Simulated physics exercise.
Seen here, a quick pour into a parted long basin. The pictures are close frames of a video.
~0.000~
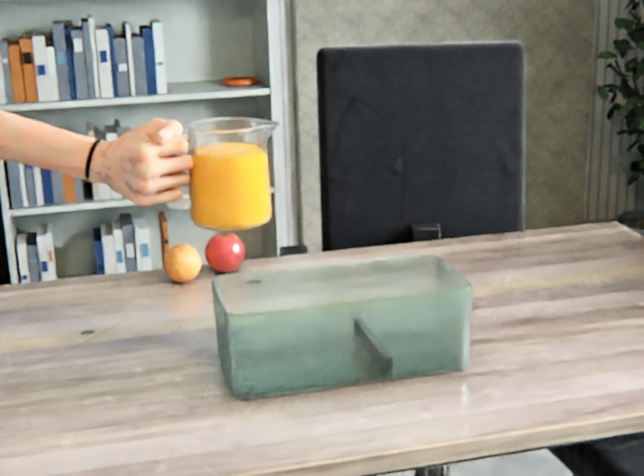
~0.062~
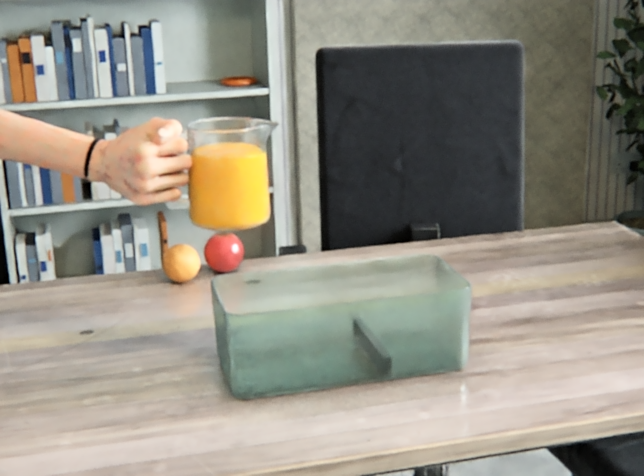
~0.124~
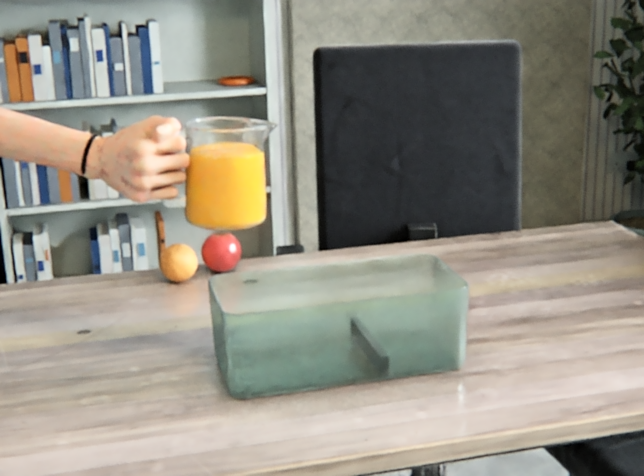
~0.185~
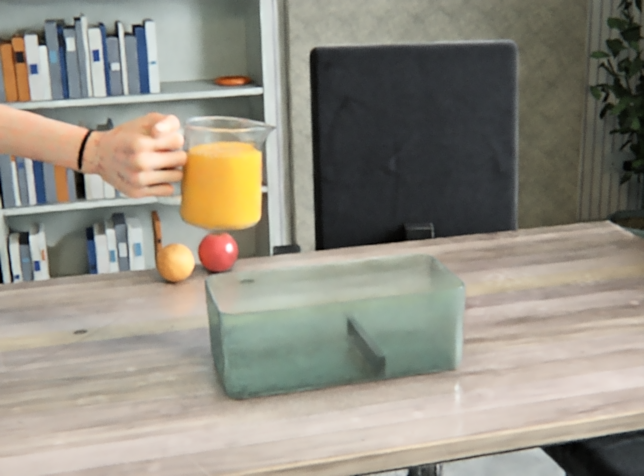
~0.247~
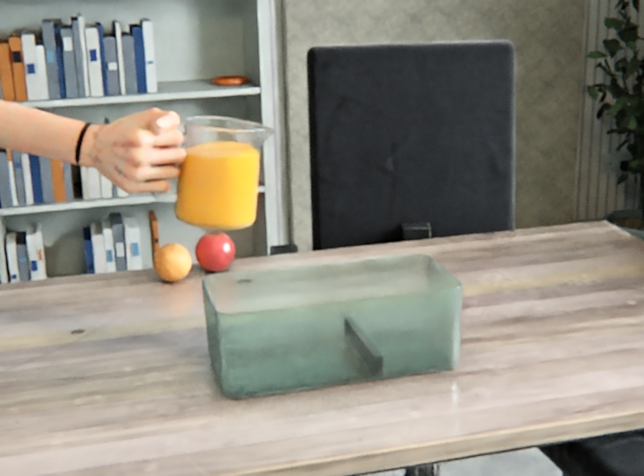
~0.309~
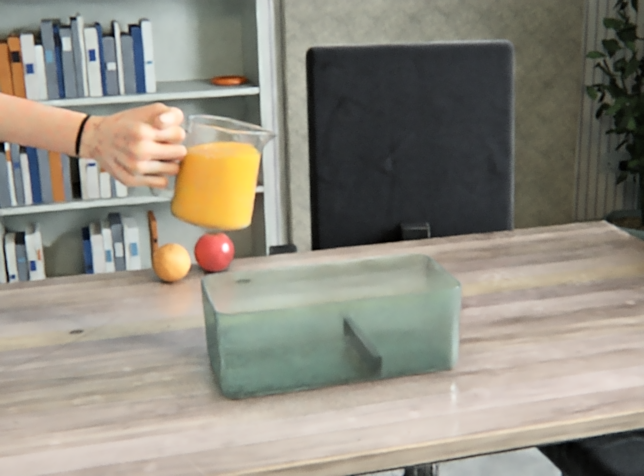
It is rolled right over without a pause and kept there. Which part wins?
It is the left-hand one.
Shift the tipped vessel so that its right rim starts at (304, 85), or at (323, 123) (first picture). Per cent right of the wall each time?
Roughly 60 per cent, and 70 per cent.
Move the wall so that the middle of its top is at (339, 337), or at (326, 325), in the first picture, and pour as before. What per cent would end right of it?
The first gives 65 %, the second 75 %.
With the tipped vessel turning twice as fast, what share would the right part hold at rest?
Close to 10 per cent.
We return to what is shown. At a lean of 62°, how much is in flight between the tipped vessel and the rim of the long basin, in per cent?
Roughly 10 in a hundred.
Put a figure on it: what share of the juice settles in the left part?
Some 90 per cent.
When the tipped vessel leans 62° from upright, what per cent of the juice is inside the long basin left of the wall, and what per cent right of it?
The left part 0 per cent, the right part 0.
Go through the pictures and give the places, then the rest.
Tilt 0°; pouring edge (279, 122); surface from (191, 153) to (262, 147); the long basin's rim runs from (219, 298) to (455, 271); the wall's top is at (372, 337), in the first frame.
Tilt 1°; pouring edge (279, 123); surface from (190, 153) to (261, 147), in the second frame.
Tilt 2°; pouring edge (277, 124); surface from (187, 152) to (260, 146), in the third frame.
Tilt 5°; pouring edge (276, 126); surface from (185, 152) to (257, 147), in the fourth frame.
Tilt 8°; pouring edge (276, 129); surface from (183, 152) to (256, 147), in the fifth frame.
Tilt 13°; pouring edge (278, 134); surface from (183, 155) to (257, 146), in the sixth frame.
After 0.77 s the tilt is 62° and 91 per cent is still to pour, 1 is left of the wall and 0 right of it.
After 1.11 s the tilt is 94° and 42 per cent is still to pour, 34 is left of the wall and 1 right of it.
After 1.46 s the tilt is 101° and 8 per cent is still to pour, 78 is left of the wall and 5 right of it.
After 1.84 s the tilt is 101° and 1 per cent is still to pour, 86 is left of the wall and 9 right of it.
In the end 88 per cent lies left of the wall, 9 right of it and 3 outside.
